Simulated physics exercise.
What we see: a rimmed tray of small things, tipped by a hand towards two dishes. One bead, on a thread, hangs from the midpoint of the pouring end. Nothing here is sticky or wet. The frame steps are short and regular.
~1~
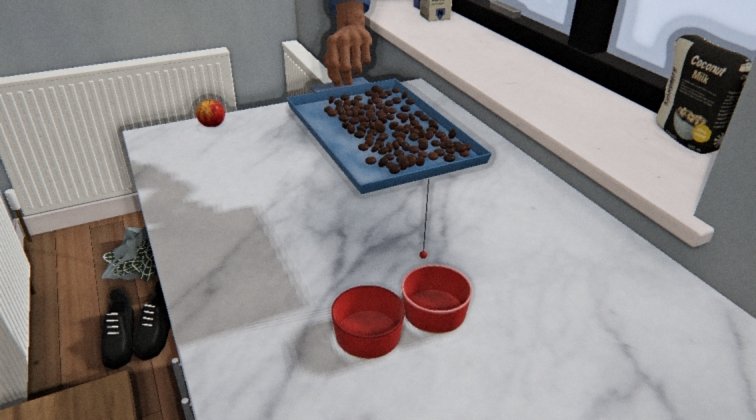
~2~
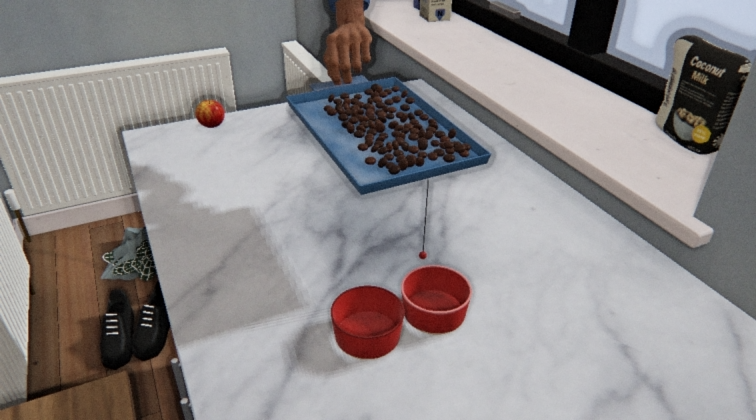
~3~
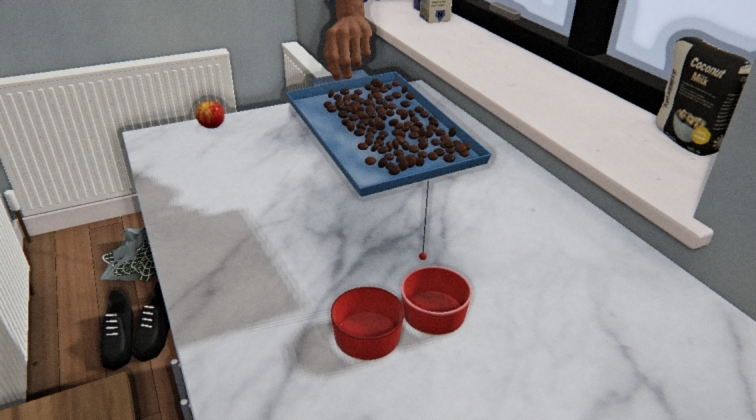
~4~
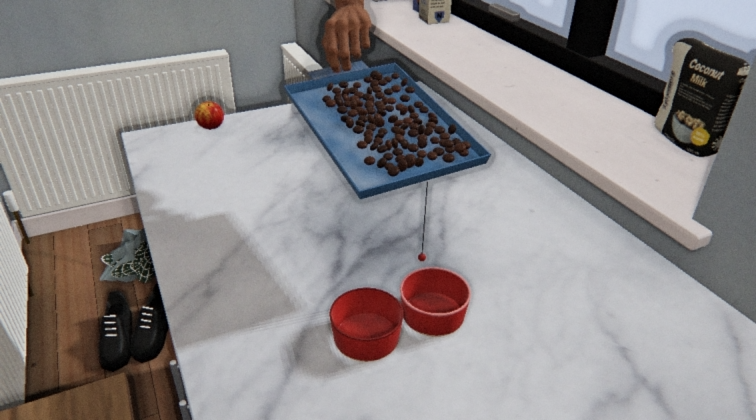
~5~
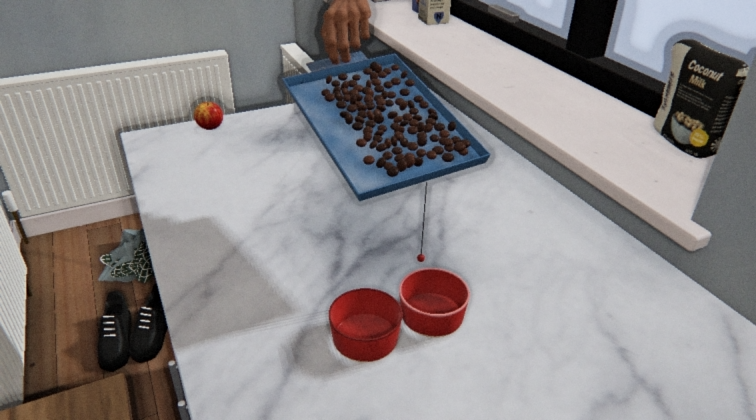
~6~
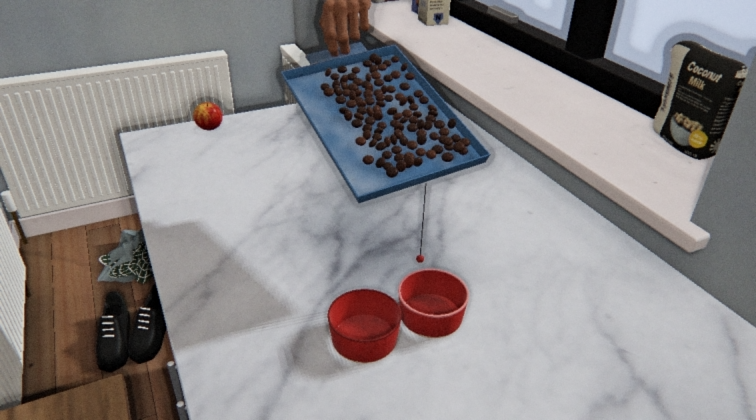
On a marble countertop, a hand holds a blue tray of flat chocolate drops above two red dishes, a bead hanging from its near edge, and gradually raises the far end, tilting the tray slightly toward its left corner.
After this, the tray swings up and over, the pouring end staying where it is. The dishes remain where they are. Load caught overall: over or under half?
Well, most of it stays in the dishes by the end.
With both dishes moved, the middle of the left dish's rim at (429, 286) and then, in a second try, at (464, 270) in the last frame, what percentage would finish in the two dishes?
30 %, then 0 %.
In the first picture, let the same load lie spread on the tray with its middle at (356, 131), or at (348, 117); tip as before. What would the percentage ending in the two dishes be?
In order, about 70 and 70 in a hundred.
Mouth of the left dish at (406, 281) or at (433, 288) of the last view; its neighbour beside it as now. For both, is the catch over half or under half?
A minority, then a minority.
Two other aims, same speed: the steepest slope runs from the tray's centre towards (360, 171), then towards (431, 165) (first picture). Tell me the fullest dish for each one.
First the dish on the left, then the right dish.
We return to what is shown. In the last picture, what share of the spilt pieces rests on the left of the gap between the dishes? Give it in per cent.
Near 100 per cent.
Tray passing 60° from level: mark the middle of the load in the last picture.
In the last view, the load is centred close to (386, 169).
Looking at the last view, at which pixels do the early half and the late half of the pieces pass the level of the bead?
For the early half I get (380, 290), and for the late half (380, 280).
Soon after the last picture, tray tipped steeply; most on the tray; a stray few in the left dish; a small part in the air.
A little later, tray tipped past a quarter turn; a small part on the tray; about half in the left dish; about a quarter in the right dish; a small part outside both; a small part in the air.
Later still, tray tipped past a quarter turn; about half in the left dish; about a quarter in the right dish; about a quarter outside both.
At rest, tray tipped past a quarter turn; about half in the left dish; about a quarter in the right dish; about a quarter outside both.
